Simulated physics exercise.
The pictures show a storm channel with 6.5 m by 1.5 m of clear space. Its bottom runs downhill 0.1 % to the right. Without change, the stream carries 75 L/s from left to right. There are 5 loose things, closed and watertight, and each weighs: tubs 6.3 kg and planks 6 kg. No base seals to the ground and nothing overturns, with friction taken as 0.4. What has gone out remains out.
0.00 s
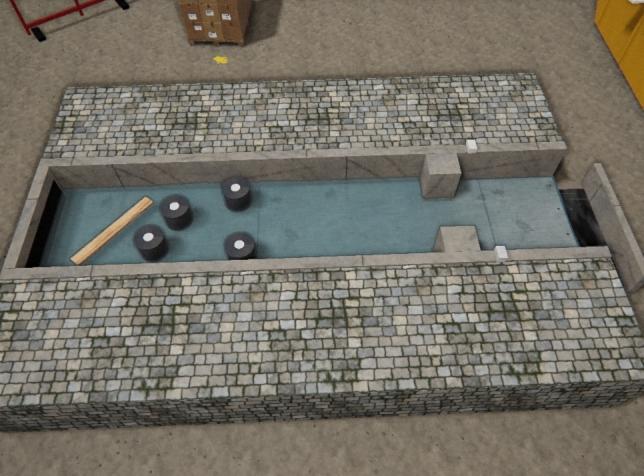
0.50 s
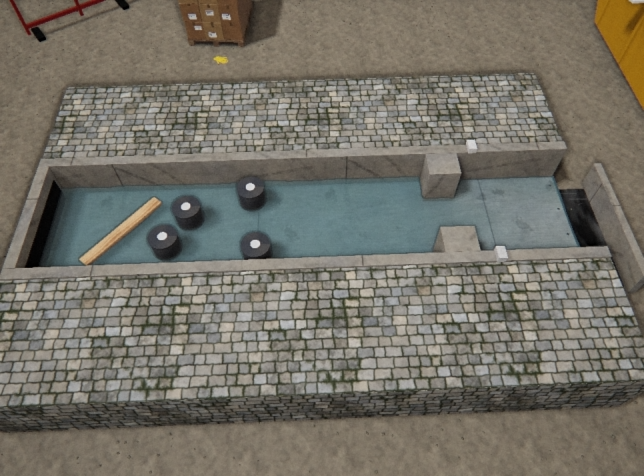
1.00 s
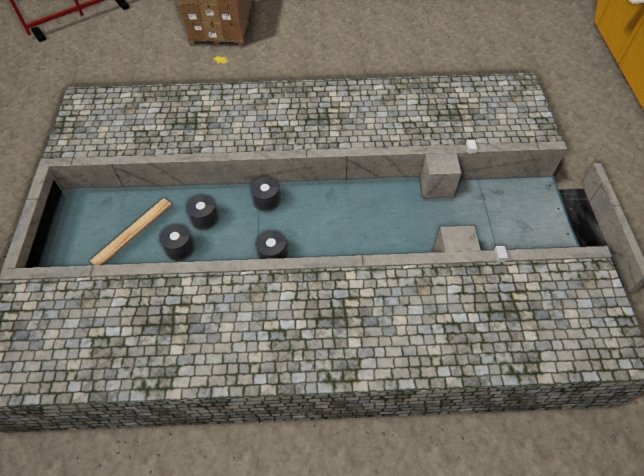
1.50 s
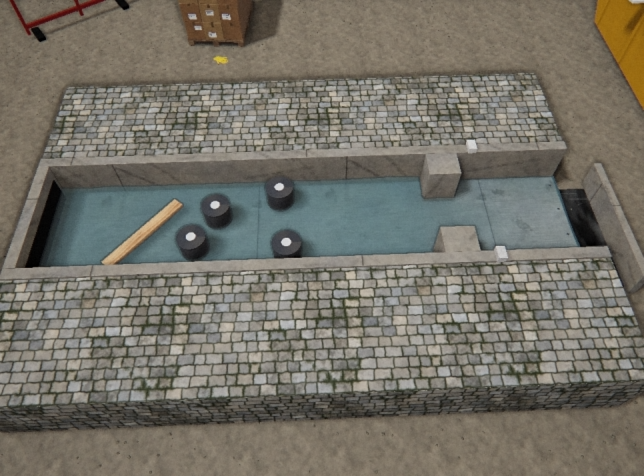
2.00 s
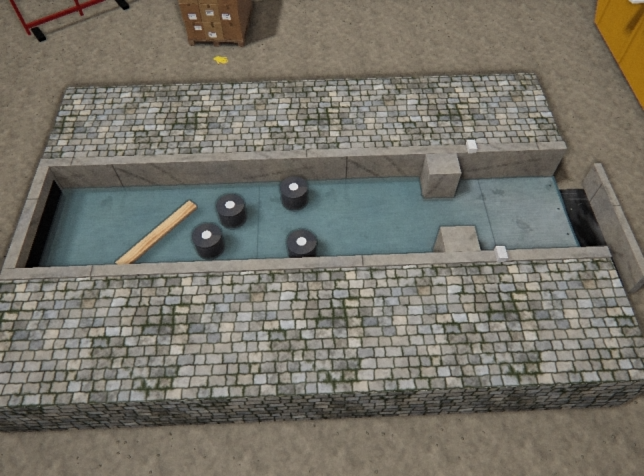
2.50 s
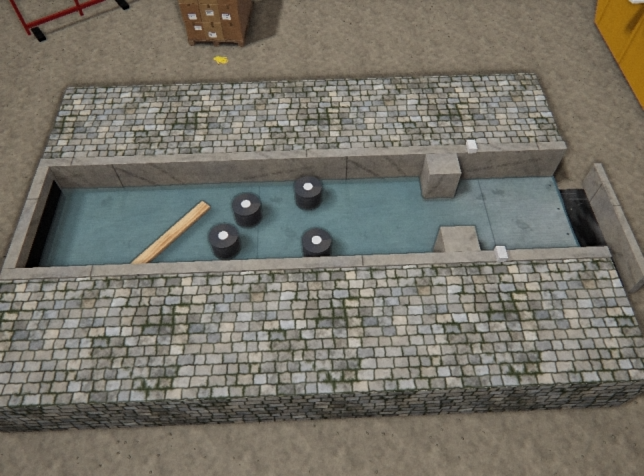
A straight, water-filled storm channel runs between two banks of grey cobblestone on a brown floor, seen from above at an angle. Four dark tubs with pale centres and one light wooden plank float in the left part, while two concrete blocks jut from opposite walls farther right. The tubs and slanted plank drift steadily rightward together, keeping their loose grouping, while the camera stays still.
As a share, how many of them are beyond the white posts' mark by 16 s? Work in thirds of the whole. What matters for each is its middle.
I would say two thirds or more.
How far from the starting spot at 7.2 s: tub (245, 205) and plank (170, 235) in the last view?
The shifts read 250 cm and 250 cm, in that sequence.
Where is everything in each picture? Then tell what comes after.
In the first picture, a tub at (236, 188), afloat; a tub at (239, 245), afloat; 14 cm deep round most things; 0 of 5 have shifted.
In the second picture, a tub at (250, 187) floats, 19 cm from its start; a tub at (255, 244), afloat, 19 cm from its start; about 1150 L in view; 5 of 5 have shifted.
In the third picture, a tub at (265, 188), afloat, 37 cm from its start; a tub at (271, 243) floats, 37 cm from its start; 14 cm deep round most things; 5 of 5 have shifted.
In the fourth picture, a tub at (279, 187) floats, 56 cm from its start; a tub at (286, 242), afloat, 55 cm from its start; about 1150 L in view; 5 of 5 have shifted.
In the fifth picture, a tub at (294, 187), afloat, 74 cm from its start; a tub at (302, 242) floats, 73 cm from its start; about 1150 L in view; 5 of 5 have shifted.
In the sixth picture, a tub at (308, 187), afloat, 92 cm from its start; a tub at (317, 240), afloat, 91 cm from its start; 14 cm deep round most things; 5 of 5 have shifted.
After 3.5 s 0 of 5 are over the mark; 5 afloat.
After 7.2 s 2 of 5 are over the mark; 3 afloat.
After 12.0 s 5 of 5 are over the mark; 0 afloat.
After 16.0 s 5 of 5 are over the mark; 0 afloat.
